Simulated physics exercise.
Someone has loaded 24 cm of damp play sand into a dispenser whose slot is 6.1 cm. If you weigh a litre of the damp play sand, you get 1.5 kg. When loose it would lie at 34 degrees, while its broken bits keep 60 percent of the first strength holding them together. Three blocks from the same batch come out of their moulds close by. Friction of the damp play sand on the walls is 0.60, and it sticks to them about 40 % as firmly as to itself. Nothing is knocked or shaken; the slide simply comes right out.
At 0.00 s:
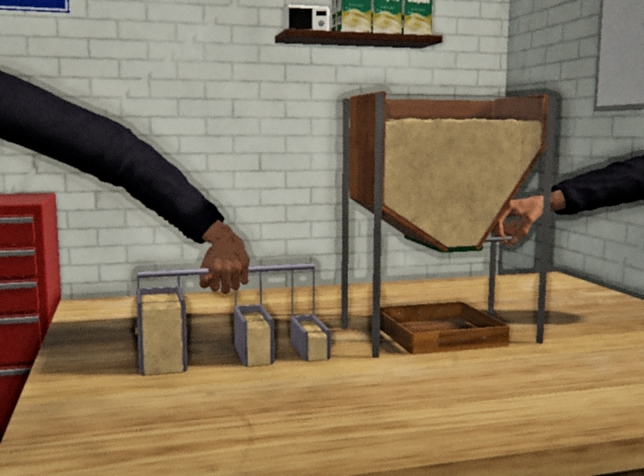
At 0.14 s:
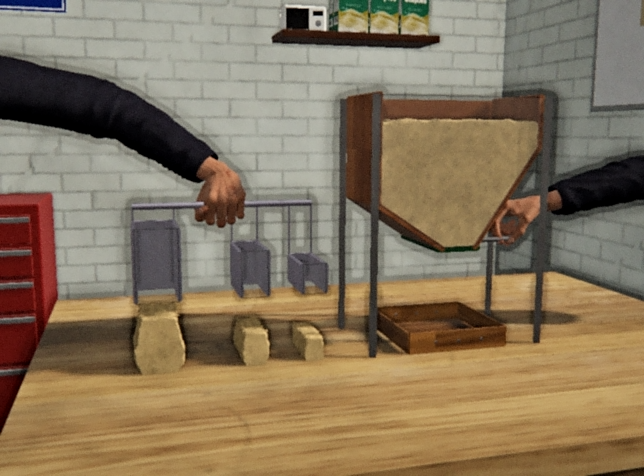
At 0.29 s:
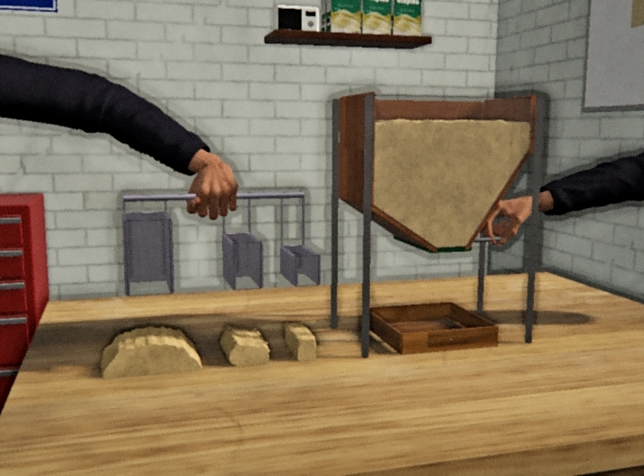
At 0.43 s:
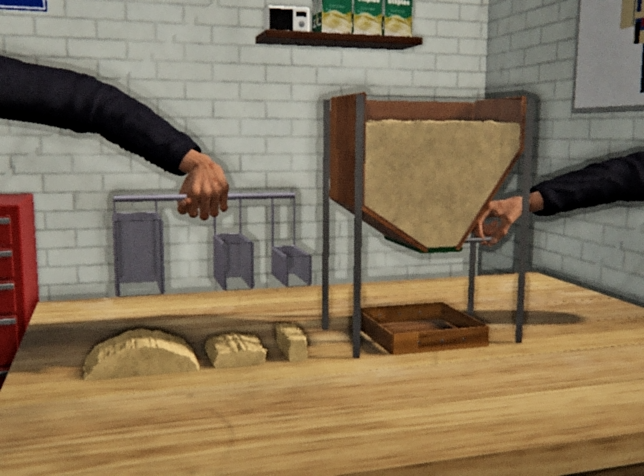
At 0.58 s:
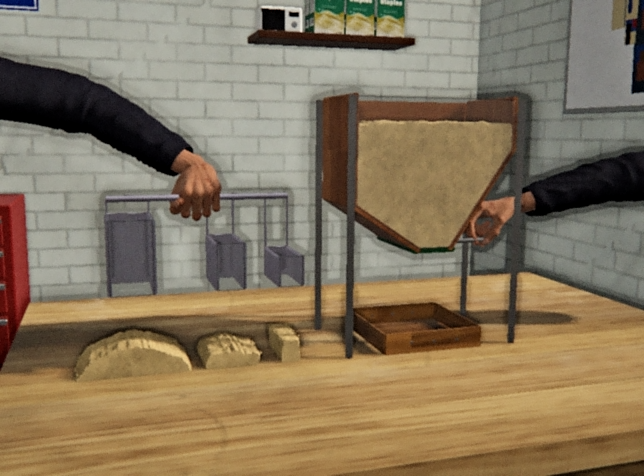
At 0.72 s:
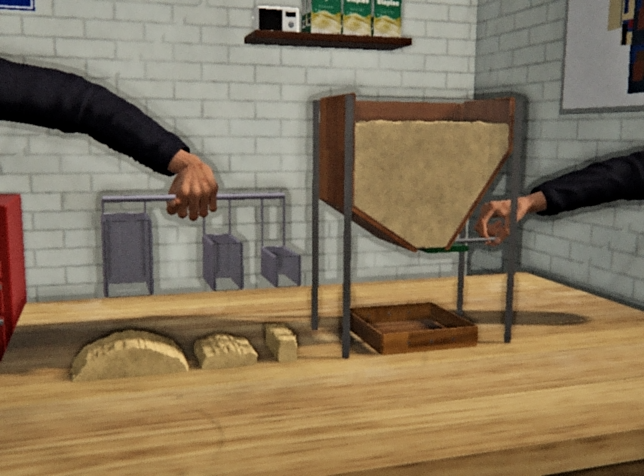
Three pale tan sand blocks, tallest at left, stand in grey moulds on a light wooden table, viewed from the front before a white brick wall. To the right, a dark-legged hopper of sand sits above a brown tray, near a red cabinet at far left. One hand lifts the moulds, the left and middle blocks slump, the view drifts right, and another hand slides the hopper's green slide slightly rightward.
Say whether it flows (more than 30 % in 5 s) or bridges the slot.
It keeps moving.
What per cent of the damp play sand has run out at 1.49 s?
It works out at roughly 20 percent.
After 1.07 s, 5 % has run out.
After 1.49 s, 20 % has run out.
After 1.90 s, 36 % has run out.
After 2.32 s, 52 % has run out.
After 5.62 s, at the end, 95 % has run out.
